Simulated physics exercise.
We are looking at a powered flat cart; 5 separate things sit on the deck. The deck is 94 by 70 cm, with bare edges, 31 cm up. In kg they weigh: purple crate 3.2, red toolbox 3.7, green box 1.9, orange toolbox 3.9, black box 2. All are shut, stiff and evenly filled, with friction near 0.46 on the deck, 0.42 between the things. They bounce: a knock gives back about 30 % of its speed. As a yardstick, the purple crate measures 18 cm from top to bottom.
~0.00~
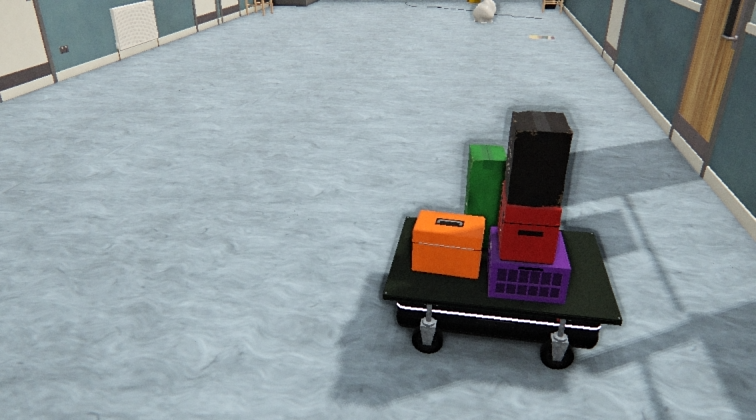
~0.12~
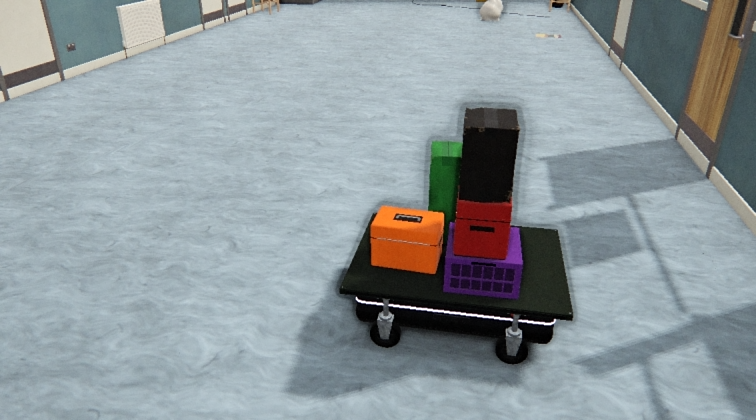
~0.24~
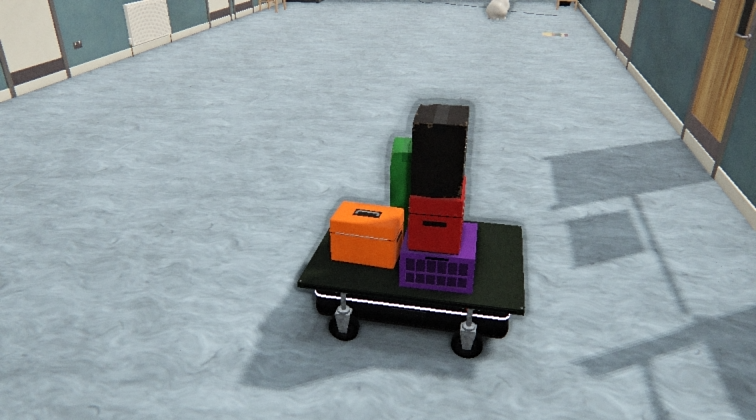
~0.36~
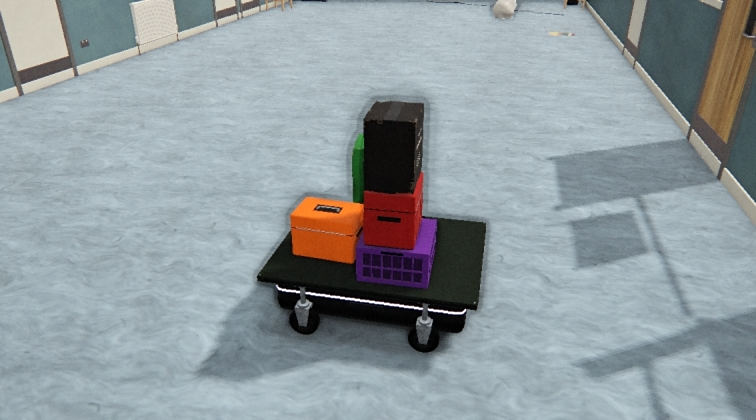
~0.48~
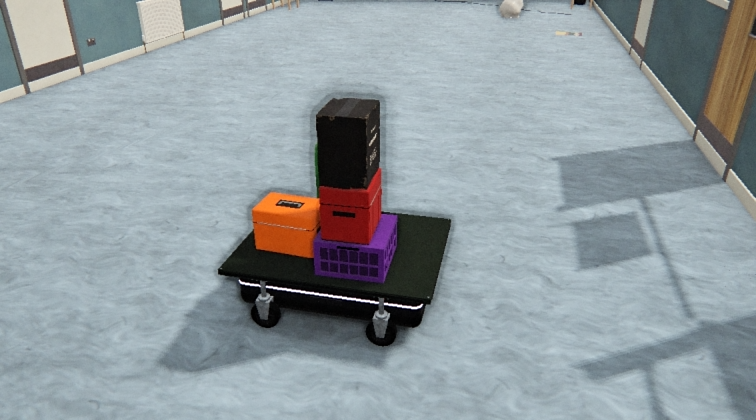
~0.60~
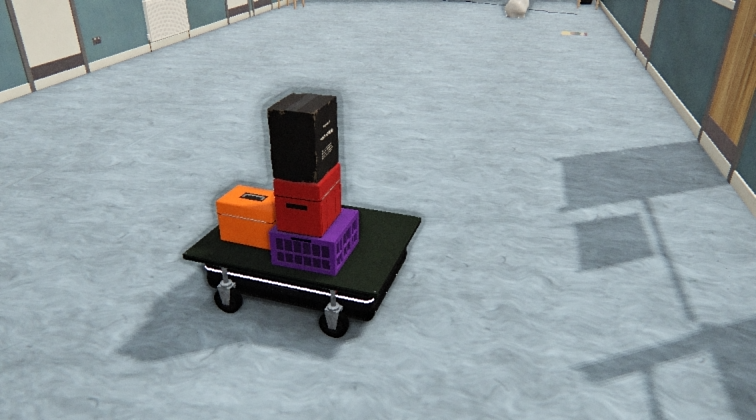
In a wide hallway, a flat cart carrying stacked boxes rolls left and turns slightly.
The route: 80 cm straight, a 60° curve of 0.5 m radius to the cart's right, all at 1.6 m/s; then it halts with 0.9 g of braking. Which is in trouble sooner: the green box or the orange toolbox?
It is the second, the orange toolbox.
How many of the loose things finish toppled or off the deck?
5 of them.
After 0.80 s, cart has run 128 cm, turned 38°; orange toolbox moved 26 cm near (211, 193); green box moved 20 cm near (269, 159); black box moved 12 cm.
After 1.20 s, cart has run 177 cm, turned 60°, stopped; red toolbox, orange toolbox and black box now off the deck; green box 17° off upright near (265, 120); purple crate 26° off upright.
After 1.50 s, cart has run 177 cm, turned 60°, stopped; purple crate and green box now off the deck.
After 1.90 s, cart has run 177 cm, turned 60°, stopped.
In the end (2.7 s), off the deck, purple crate, red toolbox, green box, orange toolbox and black box. At the end, from the last picture's camera, green box near (282, 137), orange toolbox near (137, 189). Green box went at 1.32 s; orange toolbox went at 0.84 s.
